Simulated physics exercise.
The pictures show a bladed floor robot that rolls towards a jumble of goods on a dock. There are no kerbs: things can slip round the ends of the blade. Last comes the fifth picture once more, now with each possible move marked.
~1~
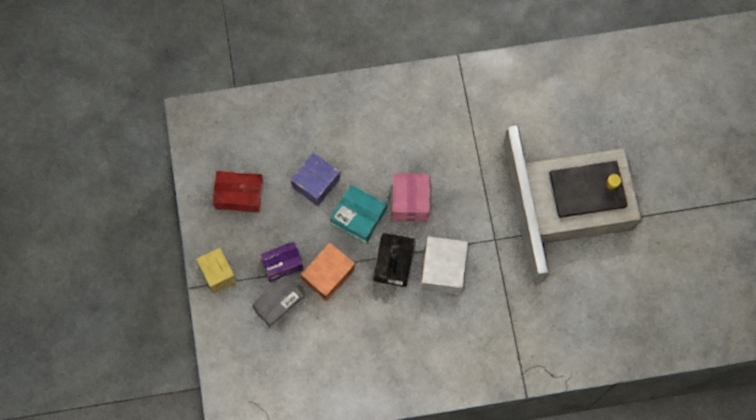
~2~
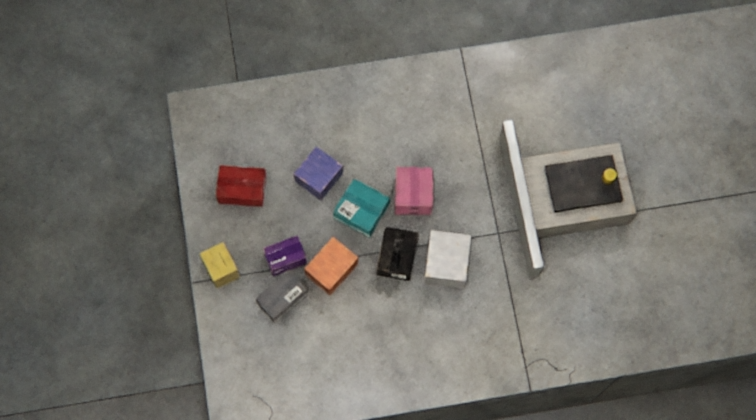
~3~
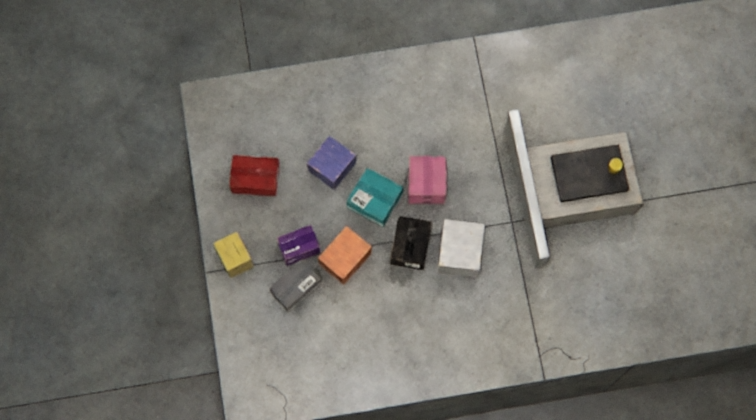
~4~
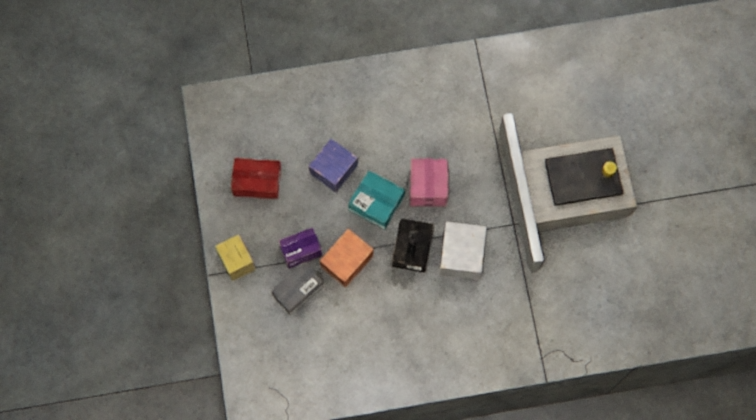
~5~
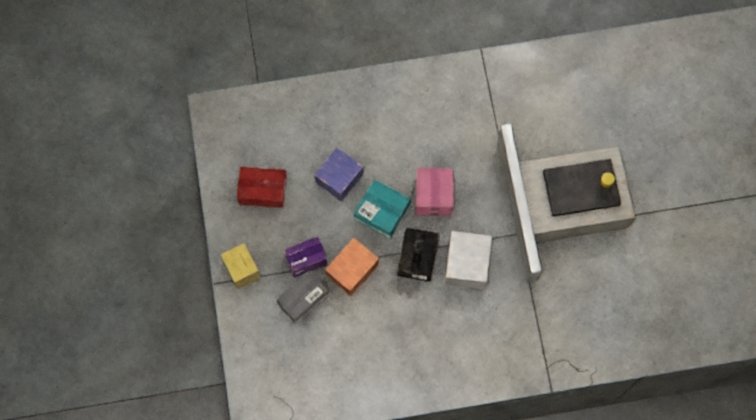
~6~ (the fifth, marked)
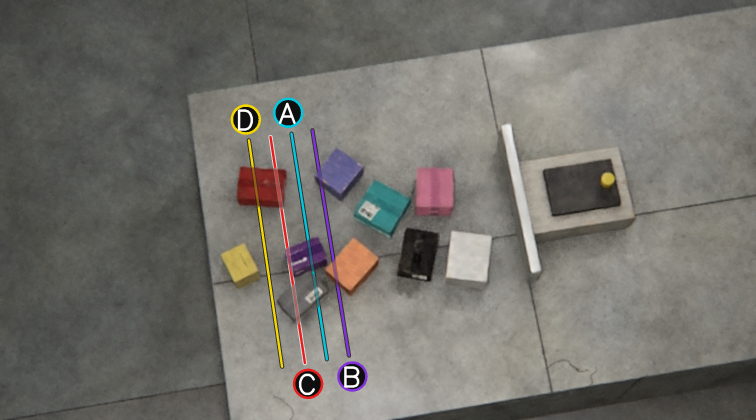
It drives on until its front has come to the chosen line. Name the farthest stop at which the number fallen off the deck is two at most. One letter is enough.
A is the last line within the limit.
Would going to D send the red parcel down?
Yes.
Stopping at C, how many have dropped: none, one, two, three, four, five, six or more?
Three.
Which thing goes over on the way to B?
The yellow box goes over.
On the copy, A at (309, 243); B at (330, 240); C at (287, 247); D at (265, 251).
On A. First, robot (502, 200); orange crate (345, 269); white crate (429, 270).
Then, robot (426, 213); grey parcel (263, 328); purple parcel (265, 243).
Finally, robot (368, 222); yellow box over the edge; purple parcel (210, 246); one fallen.
By contrast, B is within the limit but short; C drops three; D drops six.
